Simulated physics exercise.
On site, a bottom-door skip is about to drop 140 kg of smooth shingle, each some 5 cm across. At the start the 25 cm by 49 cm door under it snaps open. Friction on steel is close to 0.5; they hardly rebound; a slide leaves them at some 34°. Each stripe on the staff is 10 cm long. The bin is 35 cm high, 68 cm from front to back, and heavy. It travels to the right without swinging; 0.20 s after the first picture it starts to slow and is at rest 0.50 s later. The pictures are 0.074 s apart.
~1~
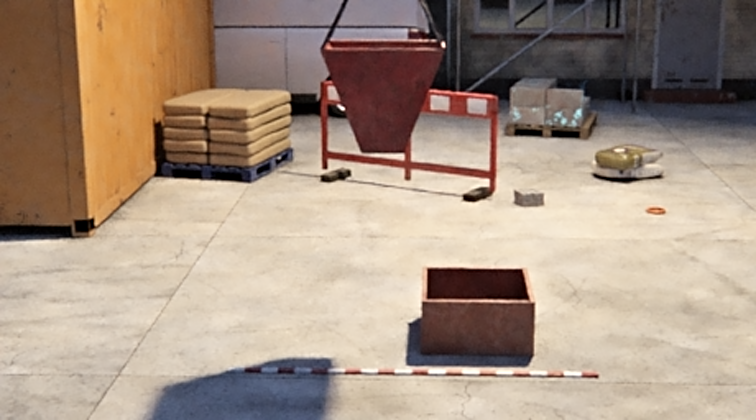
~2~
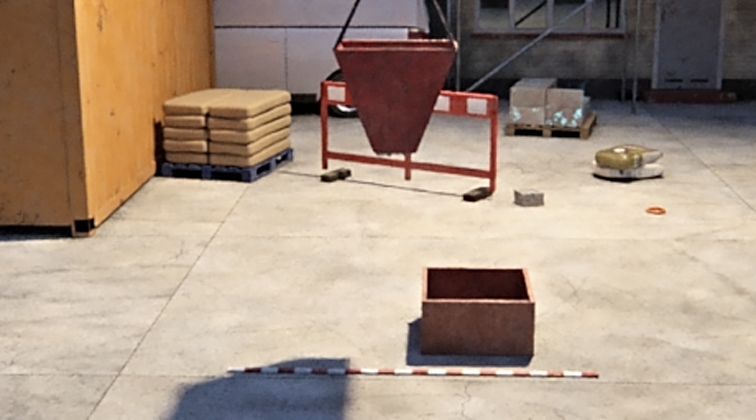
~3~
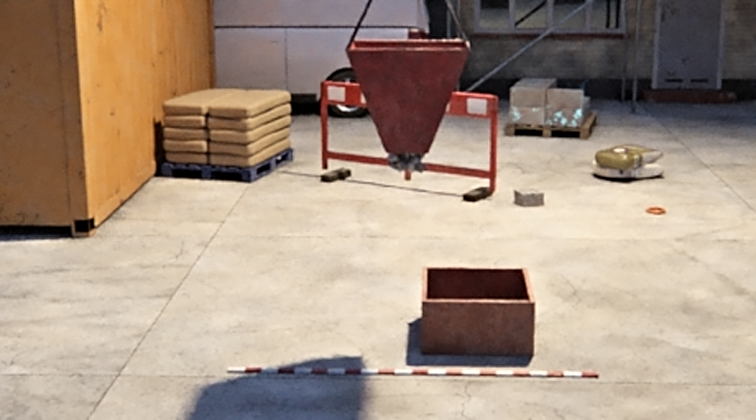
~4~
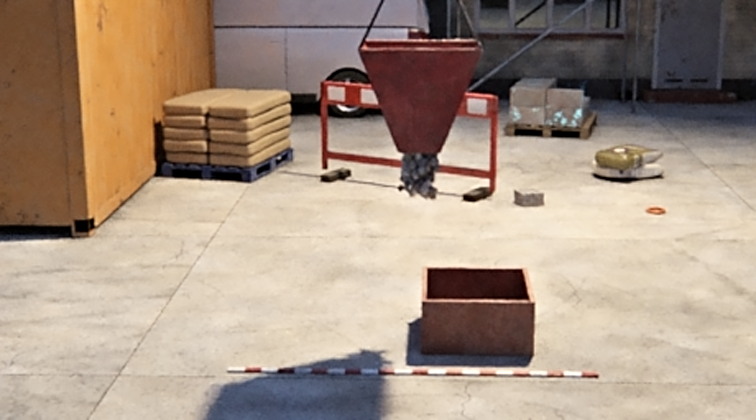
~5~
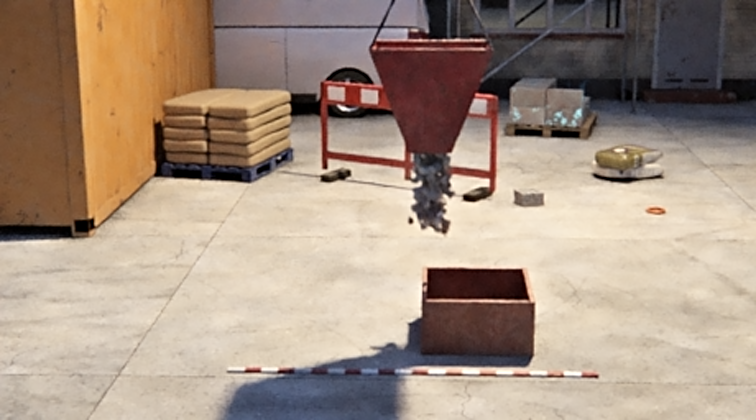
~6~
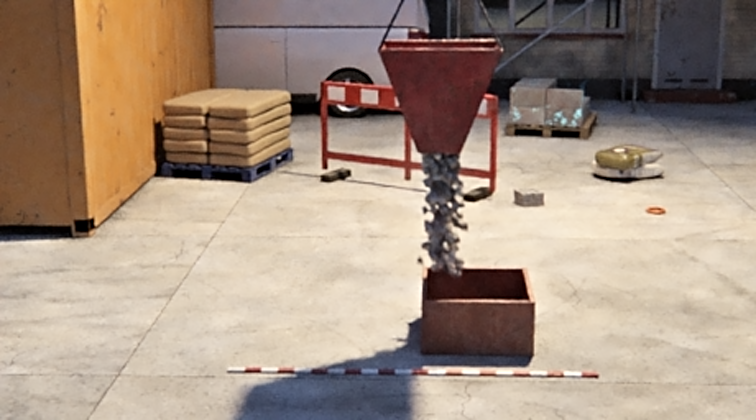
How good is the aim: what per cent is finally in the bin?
Close to 100 in a hundred.
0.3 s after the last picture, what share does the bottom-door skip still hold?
Roughly 25 per cent is still inside.
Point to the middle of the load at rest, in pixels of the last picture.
Near (470, 312).
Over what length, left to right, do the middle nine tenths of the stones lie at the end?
Roughly 60 cm.
Then, 0.3 s after the last picture, 24 % in the bottom-door skip, 76 % falling or lying in the bin; the stones farthest right are at (521, 320).
Then, 0.7 s after the last picture, 0 % in the bottom-door skip, 100 % falling or lying in the bin; the stones farthest right are at (521, 319).
Then, 1.3 s after the last picture, 0 % in the bottom-door skip, 100 % falling or lying in the bin; the stones farthest right are at (521, 316).
Then, 2.2 s after the last picture, 0 % in the bottom-door skip, 100 % falling or lying in the bin; the stones farthest right are at (521, 316).
Then, 4.1 s after the last picture, 0 % in the bottom-door skip, 100 % in the bin; the stones farthest right are at (521, 316).
